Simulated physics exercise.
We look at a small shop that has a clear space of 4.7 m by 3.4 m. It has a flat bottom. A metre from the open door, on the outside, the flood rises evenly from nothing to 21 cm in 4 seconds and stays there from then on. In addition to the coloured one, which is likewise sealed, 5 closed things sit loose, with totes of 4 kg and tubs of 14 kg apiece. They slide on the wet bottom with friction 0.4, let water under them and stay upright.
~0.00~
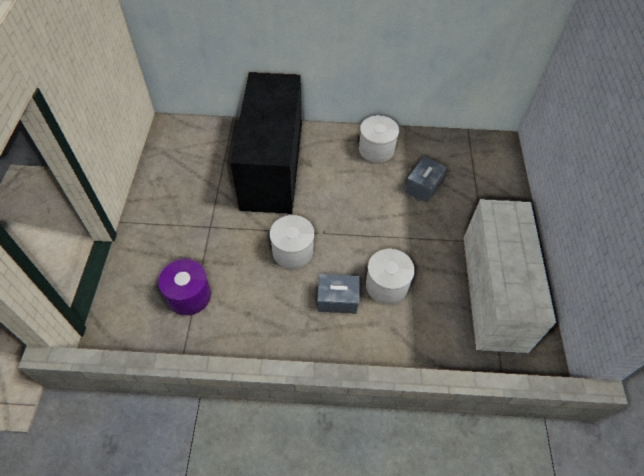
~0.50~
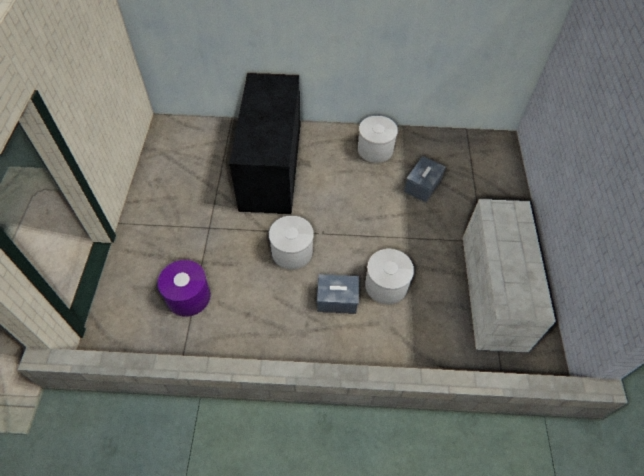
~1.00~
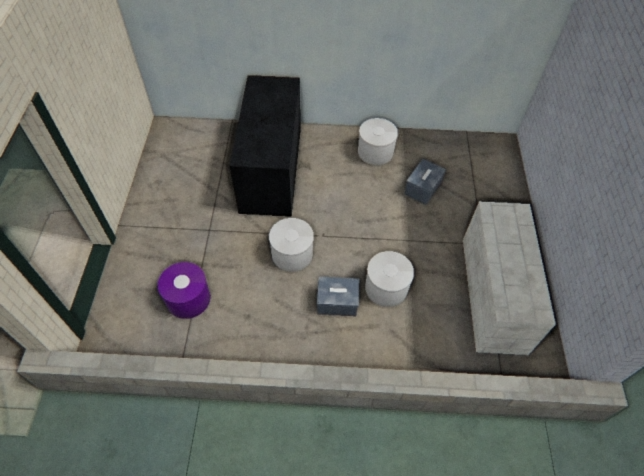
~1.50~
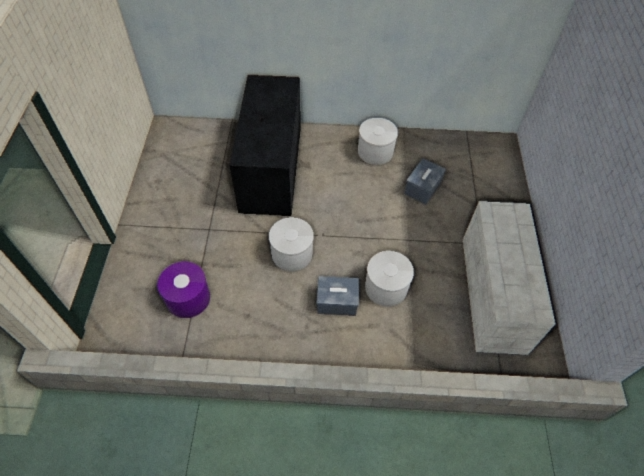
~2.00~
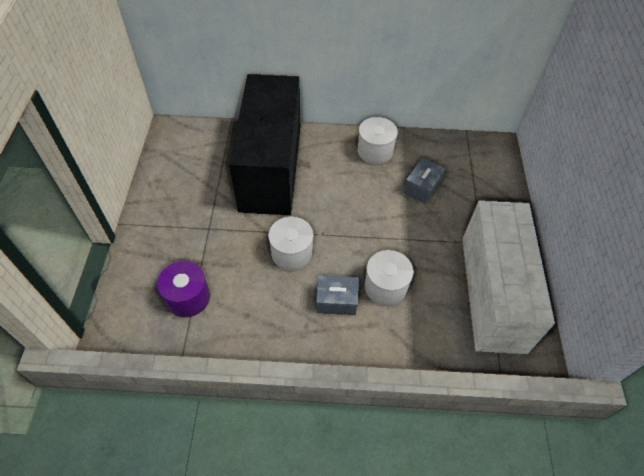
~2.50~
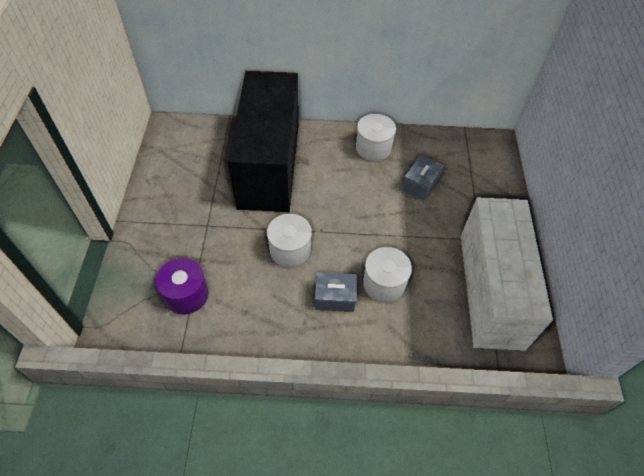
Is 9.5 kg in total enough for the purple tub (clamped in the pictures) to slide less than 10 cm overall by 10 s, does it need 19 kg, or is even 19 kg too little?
Even 19 kg is too little.
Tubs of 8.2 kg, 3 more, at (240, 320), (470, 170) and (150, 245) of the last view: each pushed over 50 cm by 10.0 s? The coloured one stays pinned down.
Answer by position: Inside the range; inside the range; outside the range.
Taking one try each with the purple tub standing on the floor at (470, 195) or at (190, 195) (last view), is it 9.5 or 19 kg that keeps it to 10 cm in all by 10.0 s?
Going in order: Both weights work, both weights work.
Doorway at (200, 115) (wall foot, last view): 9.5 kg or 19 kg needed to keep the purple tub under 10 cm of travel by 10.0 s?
That way, neither mass suffices.
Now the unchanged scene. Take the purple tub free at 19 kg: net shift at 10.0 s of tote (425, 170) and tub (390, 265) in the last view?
In turn: 120 cm, 0 cm.
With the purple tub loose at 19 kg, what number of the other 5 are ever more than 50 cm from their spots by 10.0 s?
That comes to 2.
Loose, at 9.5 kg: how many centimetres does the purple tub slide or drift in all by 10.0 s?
Total path: Approx. 250 cm.
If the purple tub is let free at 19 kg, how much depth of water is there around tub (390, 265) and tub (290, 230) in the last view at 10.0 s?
Around 6 cm and 7 cm.
After 3.5 s the purple tub would be 13 cm from its start with 9.5 kg and 0 cm from its start with 19 kg; 5 cm of water round it then.
After 4.5 s the purple tub would be 64 cm from its start with 9.5 kg and 12 cm from its start with 19 kg; 5 cm of water round it then.
After 7.0 s the purple tub would be 236 cm from its start with 9.5 kg and 47 cm from its start with 19 kg; 7 cm of water round it then.
After 10.0 s the purple tub would be 237 cm from its start with 9.5 kg and 93 cm from its start with 19 kg; 9 cm of water round it then.
